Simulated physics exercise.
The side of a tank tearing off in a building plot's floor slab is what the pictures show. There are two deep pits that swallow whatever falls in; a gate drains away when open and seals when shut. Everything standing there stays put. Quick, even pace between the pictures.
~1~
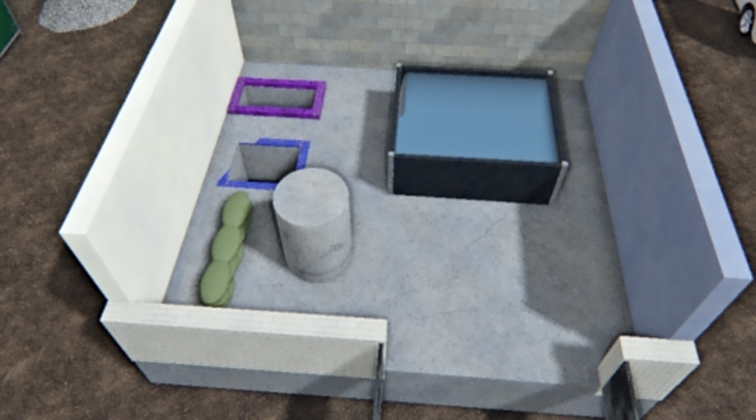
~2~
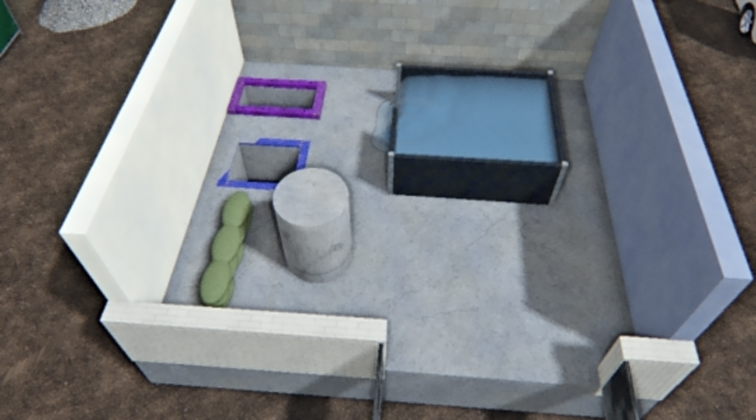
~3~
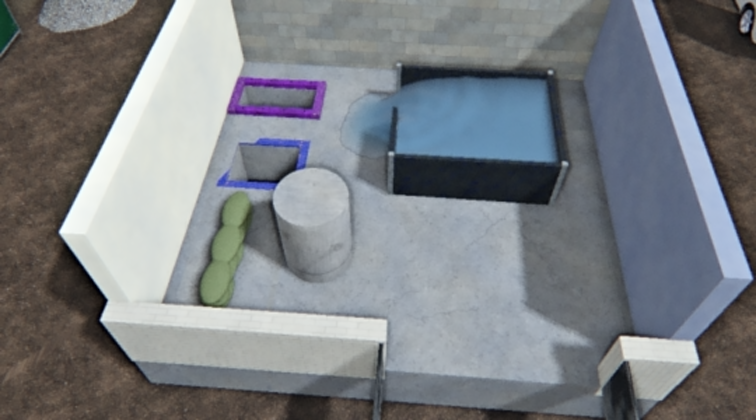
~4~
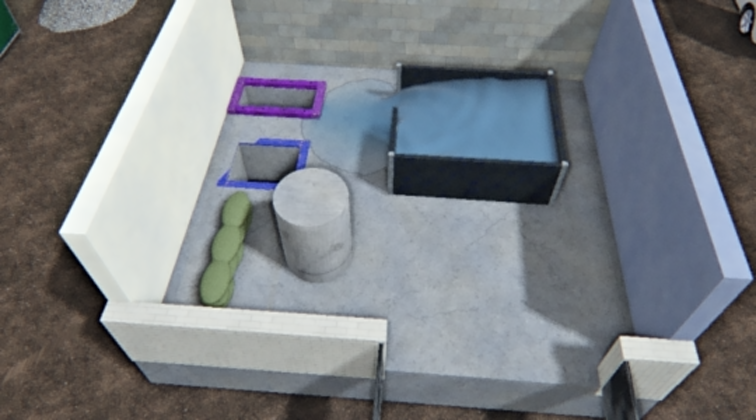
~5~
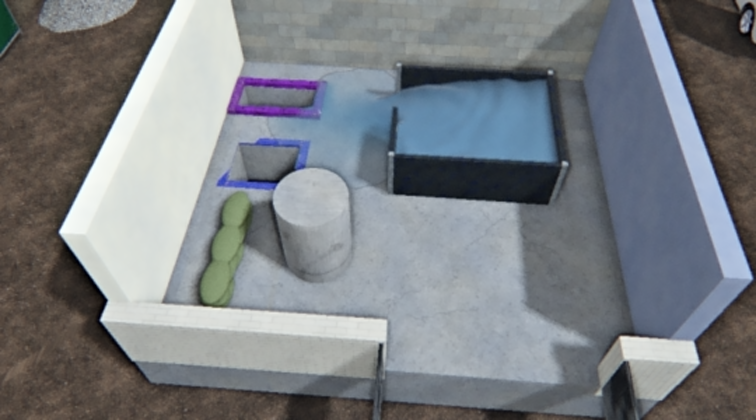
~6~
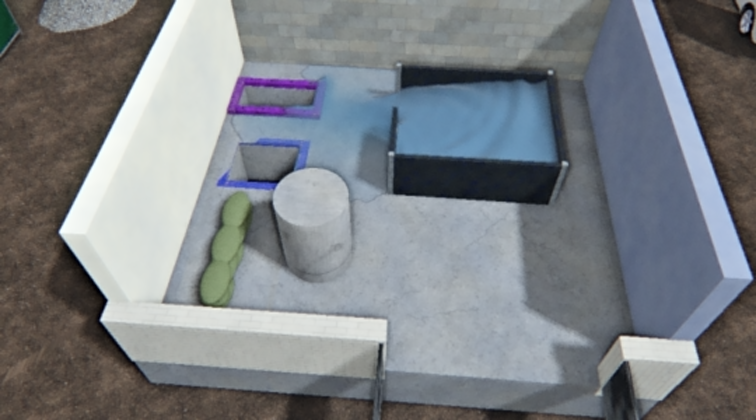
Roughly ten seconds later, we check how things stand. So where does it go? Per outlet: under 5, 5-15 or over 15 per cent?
At the end, the gate fails to reach five per cent; the blue pit passes fifteen per cent; the purple pit passes fifteen per cent.
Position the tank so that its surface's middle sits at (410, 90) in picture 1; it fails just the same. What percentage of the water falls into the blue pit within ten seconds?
I'd put the blue pit at 12 % of the whole.
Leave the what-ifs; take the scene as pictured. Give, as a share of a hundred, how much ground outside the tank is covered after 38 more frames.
That works out at 55 %.
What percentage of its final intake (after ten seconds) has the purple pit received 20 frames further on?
It should be near 70 percent of the ten-second total.
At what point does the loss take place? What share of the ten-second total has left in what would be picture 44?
About 80 per cent.
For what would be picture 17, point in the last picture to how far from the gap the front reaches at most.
My guess is roughly (167, 291).
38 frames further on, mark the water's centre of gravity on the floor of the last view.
Centre of the water: Near (402, 146).
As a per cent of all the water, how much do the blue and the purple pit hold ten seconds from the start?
Roughly 28 per cent, then 26 per cent.
A moment on, water covers 20 % of the floor; the gate 0 %, the blue pit 3 %, the purple pit 4 %.
Next, water covers 30 % of the floor; the gate 0 %, the blue pit 7 %, the purple pit 9 %.
Then, water covers 40 % of the floor; the gate 0 %, the blue pit 12 %, the purple pit 18 %.
Later, water covers 55 % of the floor; the gate 0 %, the blue pit 21 %, the purple pit 24 %.
In the end, water covers 65 % of the floor; the gate 1 %, the blue pit 29 %, the purple pit 26 %.
